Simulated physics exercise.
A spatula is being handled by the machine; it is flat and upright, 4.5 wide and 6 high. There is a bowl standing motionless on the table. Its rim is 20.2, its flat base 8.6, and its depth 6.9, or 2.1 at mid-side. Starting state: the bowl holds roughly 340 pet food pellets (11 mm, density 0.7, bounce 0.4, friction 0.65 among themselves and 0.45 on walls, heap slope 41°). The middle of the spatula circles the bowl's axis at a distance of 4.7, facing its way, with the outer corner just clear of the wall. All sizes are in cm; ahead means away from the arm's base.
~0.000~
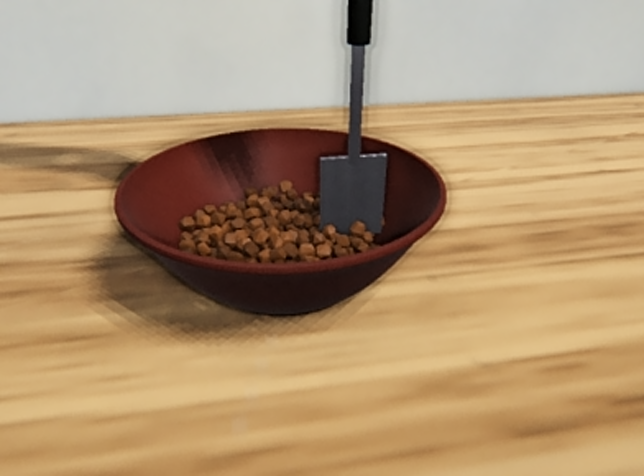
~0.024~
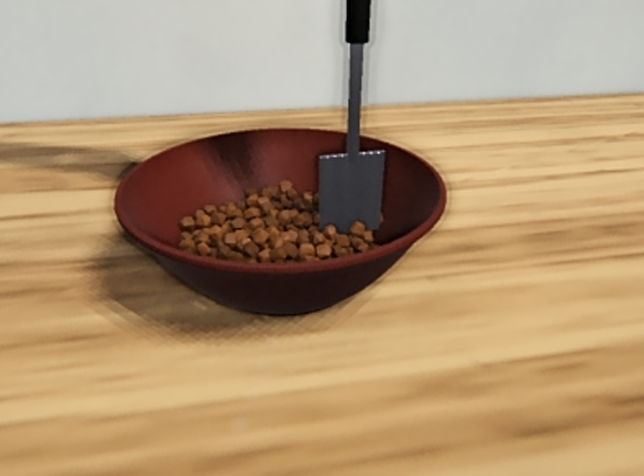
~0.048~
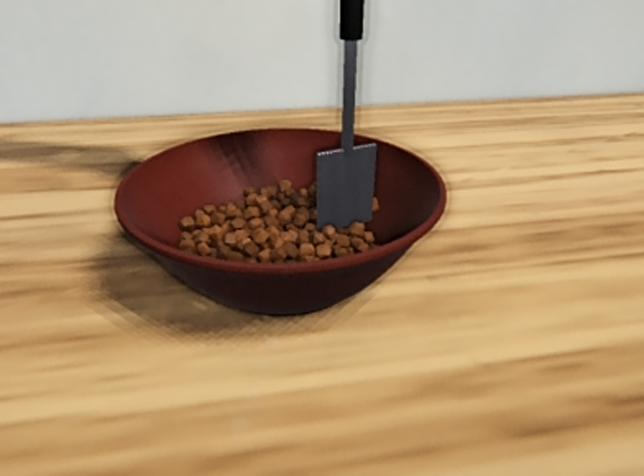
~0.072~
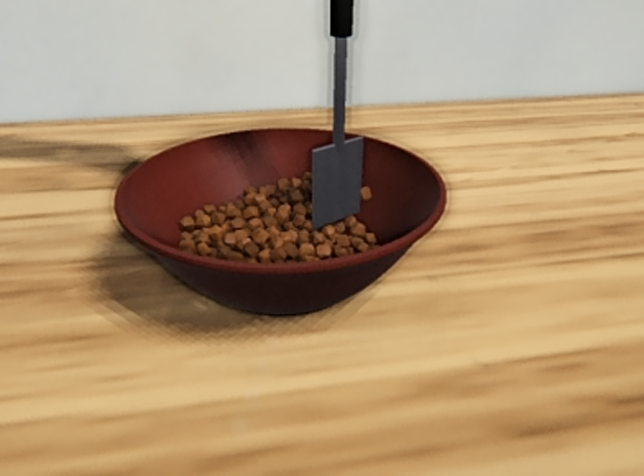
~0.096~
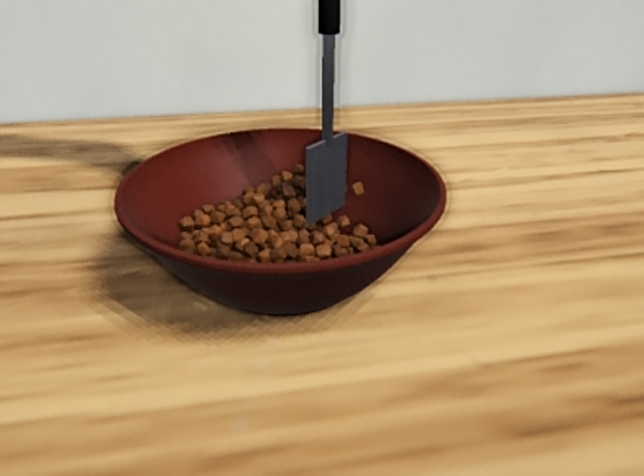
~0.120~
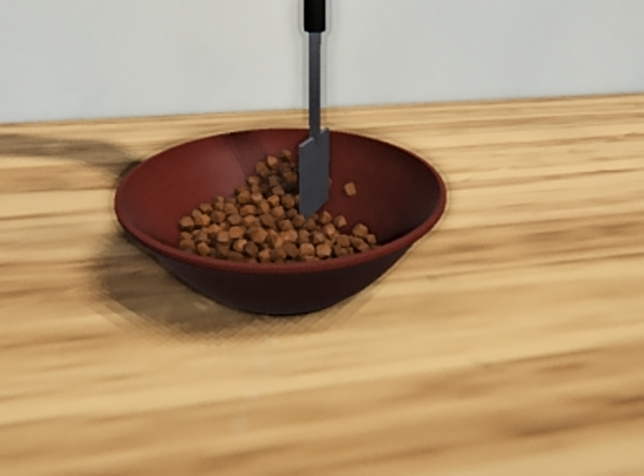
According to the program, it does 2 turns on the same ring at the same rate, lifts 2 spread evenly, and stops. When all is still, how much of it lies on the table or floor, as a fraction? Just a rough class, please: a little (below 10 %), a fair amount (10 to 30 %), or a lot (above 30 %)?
A little.
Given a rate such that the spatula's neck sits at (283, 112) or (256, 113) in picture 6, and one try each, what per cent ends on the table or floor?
Well, about 10 percent the first time and about 15 percent the second.
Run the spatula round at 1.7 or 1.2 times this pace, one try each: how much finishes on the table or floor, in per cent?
Around 15 percent for the first try and 5 percent for the second.
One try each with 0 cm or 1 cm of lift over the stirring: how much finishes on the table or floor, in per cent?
Roughly 10 and 5 per cent.
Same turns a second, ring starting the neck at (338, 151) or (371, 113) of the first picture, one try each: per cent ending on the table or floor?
Around 0 per cent on the first try, around 0 per cent on the second.
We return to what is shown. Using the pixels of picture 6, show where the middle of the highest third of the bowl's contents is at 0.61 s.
About pixel (368, 229).
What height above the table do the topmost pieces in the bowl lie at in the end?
5.5 cm or so.
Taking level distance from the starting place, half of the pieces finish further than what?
Around 5 centimetres.
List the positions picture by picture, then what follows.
In the first picture, spatula neck at (355, 134), 0° round; upper third of the load around (277, 235), from x 185 to 375, top at y 190; 338 in the bowl.
In the second picture, spatula neck at (353, 132), 4° round; upper third of the load around (278, 234), from x 185 to 375, top at y 190.
In the third picture, spatula neck at (348, 127), 15° round; upper third of the load around (278, 233), from x 185 to 375, top at y 185.
In the fourth picture, spatula neck at (339, 122), 28° round; upper third of the load around (283, 230), from x 185 to 375, top at y 180.
In the fifth picture, spatula neck at (328, 118), 41° round; upper third of the load around (279, 222), from x 185 to 375, top at y 170.
In the sixth picture, spatula neck at (315, 115), 54° round; upper third of the load around (274, 216), from x 185 to 375, top at y 155; 338 in the bowl.
After 0.61 s, 316° round, highest piece 8 above the table; 333 in the bowl, 3 on the table or floor, 2 in flight or on the tool.
After 1.09 s, 218° round, highest piece 6 above the table; 331 in the bowl, 7 on the table or floor.
After 1.53 s, 0° round, highest piece 5 above the table; 331 in the bowl, 7 on the table or floor.
After 2.23 s, 0° round, highest piece 5 above the table; 331 in the bowl, 7 on the table or floor.
At rest, 331 in the bowl, 7 on the table or floor. That is 2 % on the table or floor.
